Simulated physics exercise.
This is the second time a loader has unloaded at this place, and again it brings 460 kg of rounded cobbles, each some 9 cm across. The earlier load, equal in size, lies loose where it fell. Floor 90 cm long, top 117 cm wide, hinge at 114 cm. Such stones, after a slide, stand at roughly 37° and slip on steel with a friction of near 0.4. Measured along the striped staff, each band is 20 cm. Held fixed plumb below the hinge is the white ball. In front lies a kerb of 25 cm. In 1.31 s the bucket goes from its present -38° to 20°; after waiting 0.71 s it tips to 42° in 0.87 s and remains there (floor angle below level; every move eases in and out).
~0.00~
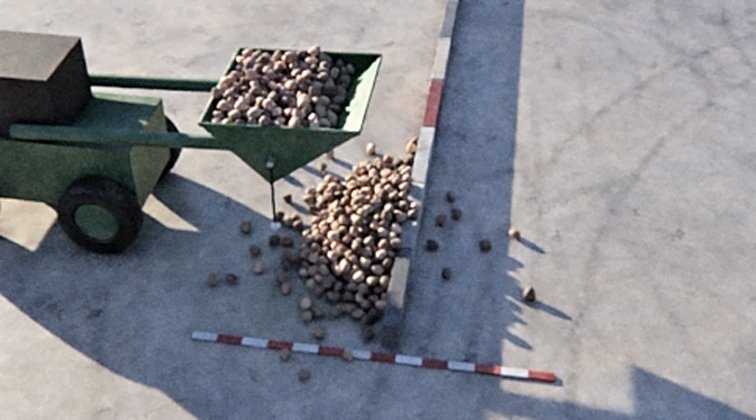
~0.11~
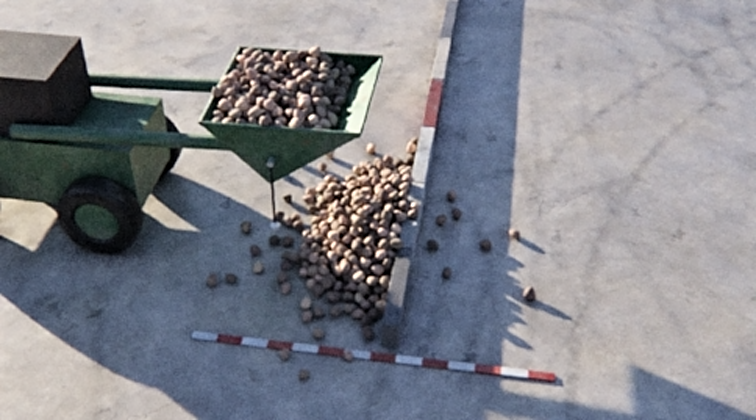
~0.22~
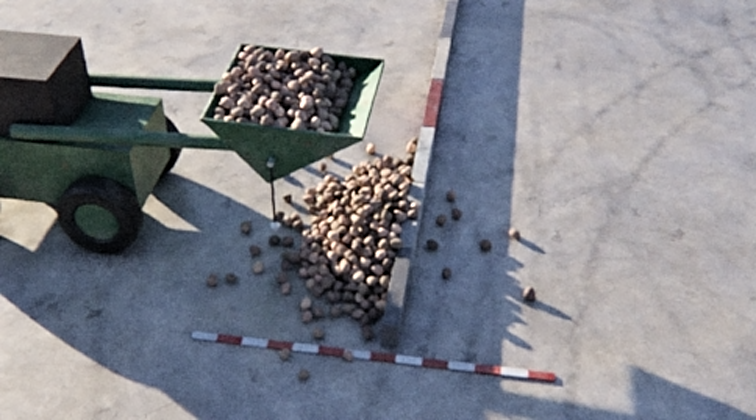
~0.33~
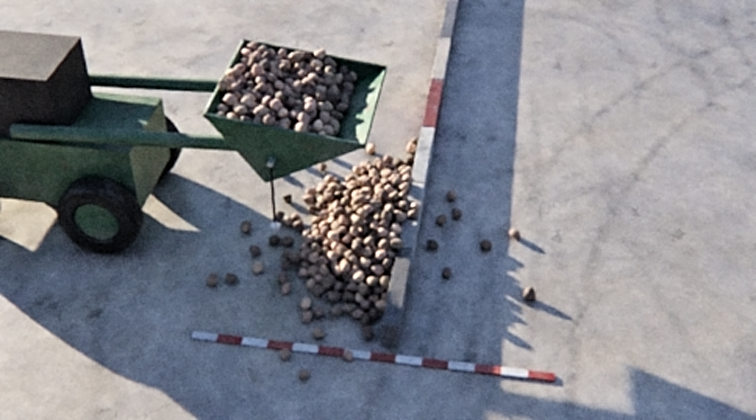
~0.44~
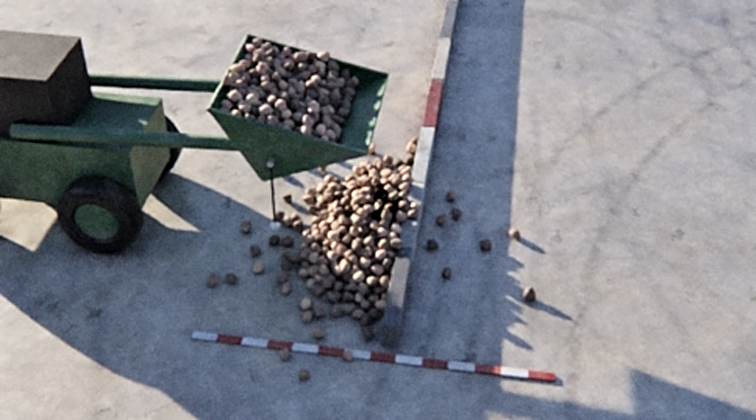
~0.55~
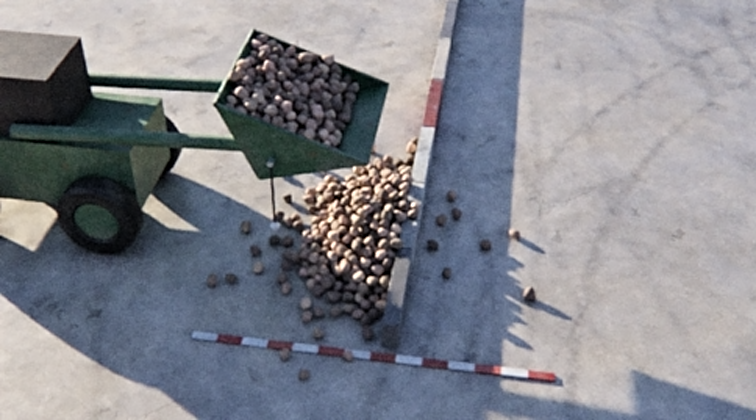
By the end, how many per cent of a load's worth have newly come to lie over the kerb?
About 37 per cent have newly come to lie there.
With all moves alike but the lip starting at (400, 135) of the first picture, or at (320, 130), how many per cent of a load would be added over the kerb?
Case one about 80 %, case two about 5 %.
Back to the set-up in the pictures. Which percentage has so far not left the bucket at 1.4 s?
Close to 85 in a hundred.
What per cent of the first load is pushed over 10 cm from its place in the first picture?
I'd put it at about 5 per cent.
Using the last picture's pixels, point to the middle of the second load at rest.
Roughly at pixel (394, 225).
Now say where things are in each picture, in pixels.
In the first frame, the bucket is at -38°, its lip at (359, 133); the top of the load is at (287, 68). The earlier load is highest near (373, 209), 33 cm above ground level, 99 % on this side of the kerb, 2 % over the kerb.
In the second frame, lip at (360, 135), floor tilted -37°, highest stones at (280, 67); the stones move at 0.1 m/s on average.
In the third frame, lip at (362, 139), floor tilted -34°, highest stones at (276, 67); the stones move at 0.2 m/s on average.
In the fourth frame, the bucket is at -29°, its lip at (365, 146); the top of the load is at (261, 65); the stones move at 0.2 m/s on average.
In the fifth frame, the bucket is at -23°, its lip at (367, 155); the top of the load is at (255, 59); the stones move at 0.2 m/s on average.
In the sixth frame, the bucket is at -16°, its lip at (368, 164); the top of the load is at (261, 56); the stones move at 0.3 m/s on average.
After 1.0 s the floor is at 11°; in per cent of one load, 100 in the bucket, 99 on this side of the kerb, 2 over the kerb; the foremost stones are at (470, 239).
After 1.4 s the floor is at 20°; in per cent of one load, 86 in the bucket, 112 on this side of the kerb, 2 over the kerb; the foremost stones are at (470, 239).
After 3.3 s the floor is at 42°; in per cent of one load, 0 in the bucket, 162 on this side of the kerb, 39 over the kerb; the foremost stones are at (534, 291).
After 6.1 s the floor is at 42°; in per cent of one load, 0 in the bucket, 162 on this side of the kerb, 39 over the kerb; the foremost stones are at (534, 291). Net gain over the kerb, 37.
